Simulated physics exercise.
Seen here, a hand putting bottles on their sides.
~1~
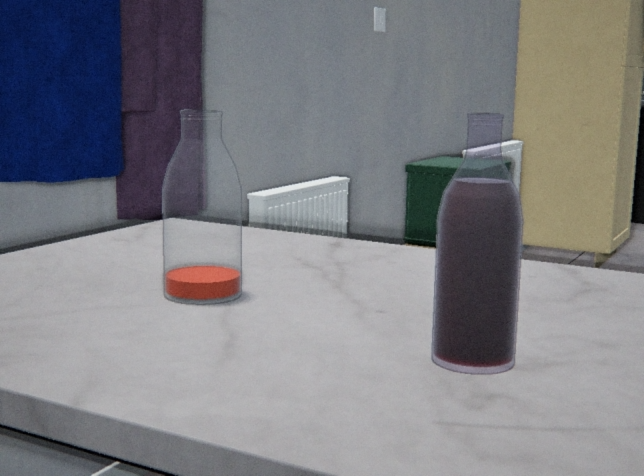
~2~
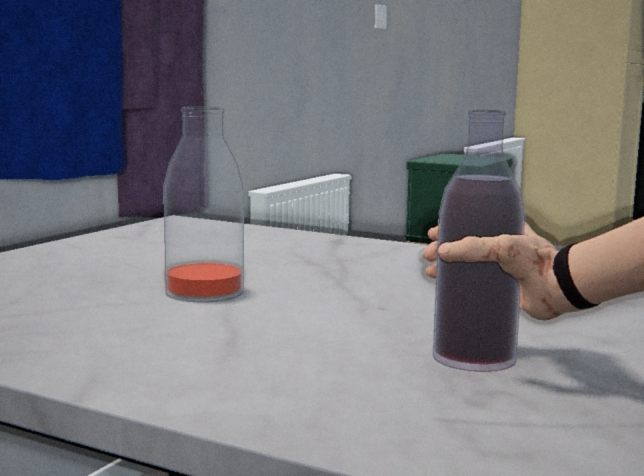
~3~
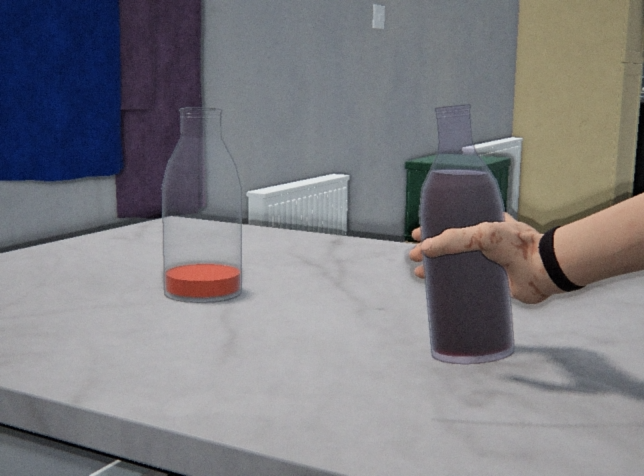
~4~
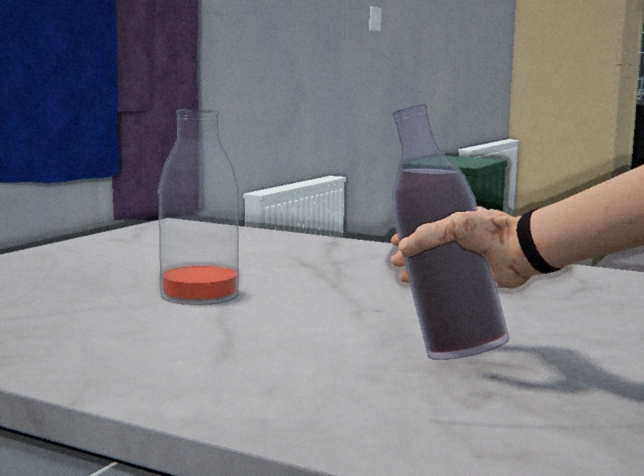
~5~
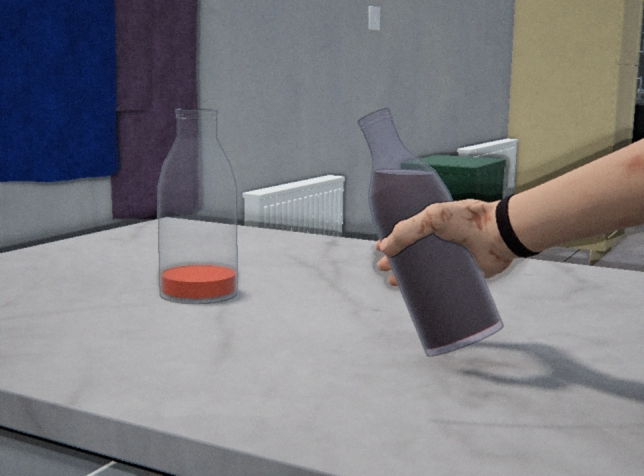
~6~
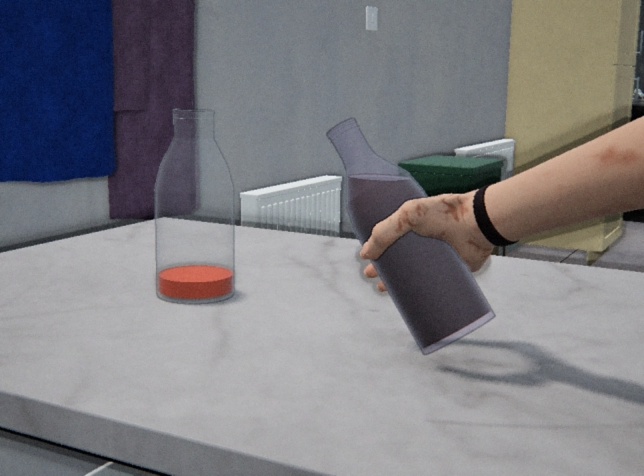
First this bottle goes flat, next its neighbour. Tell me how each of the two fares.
The left one holds it all and the right one lets some out.
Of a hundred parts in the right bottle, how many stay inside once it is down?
Roughly 30 per cent.
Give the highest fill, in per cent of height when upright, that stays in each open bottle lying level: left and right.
In turn 18 and 22 per cent.
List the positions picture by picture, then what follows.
The first frame shows both stand upright; right bottle (479, 236) about three quarters full, open; left bottle (203, 201) nearly empty, open.
The second frame shows a hand takes the right bottle; right bottle about three quarters full, surface at (484, 178); left bottle nearly empty, surface at (205, 273).
The third frame shows the right bottle tips; right bottle (463, 228) about three quarters full; left bottle (202, 199) nearly empty.
The fourth frame shows the right bottle tips; right bottle about three quarters full, surface at (425, 171); left bottle nearly empty, surface at (200, 276).
The fifth frame shows the right bottle tips; right bottle (417, 224) tipped 25°; left bottle (198, 201) nearly empty.
The sixth frame shows the right bottle tips; right bottle (398, 226) tipped 35°, open; left bottle nearly empty, surface at (196, 275), open.
Shortly, the right bottle is nearly down; right bottle, it leaks.
Then, the right bottle lies flat; right bottle, it leaks.
At the finish, both lie flat; right bottle, it leaks; left bottle, no leak.
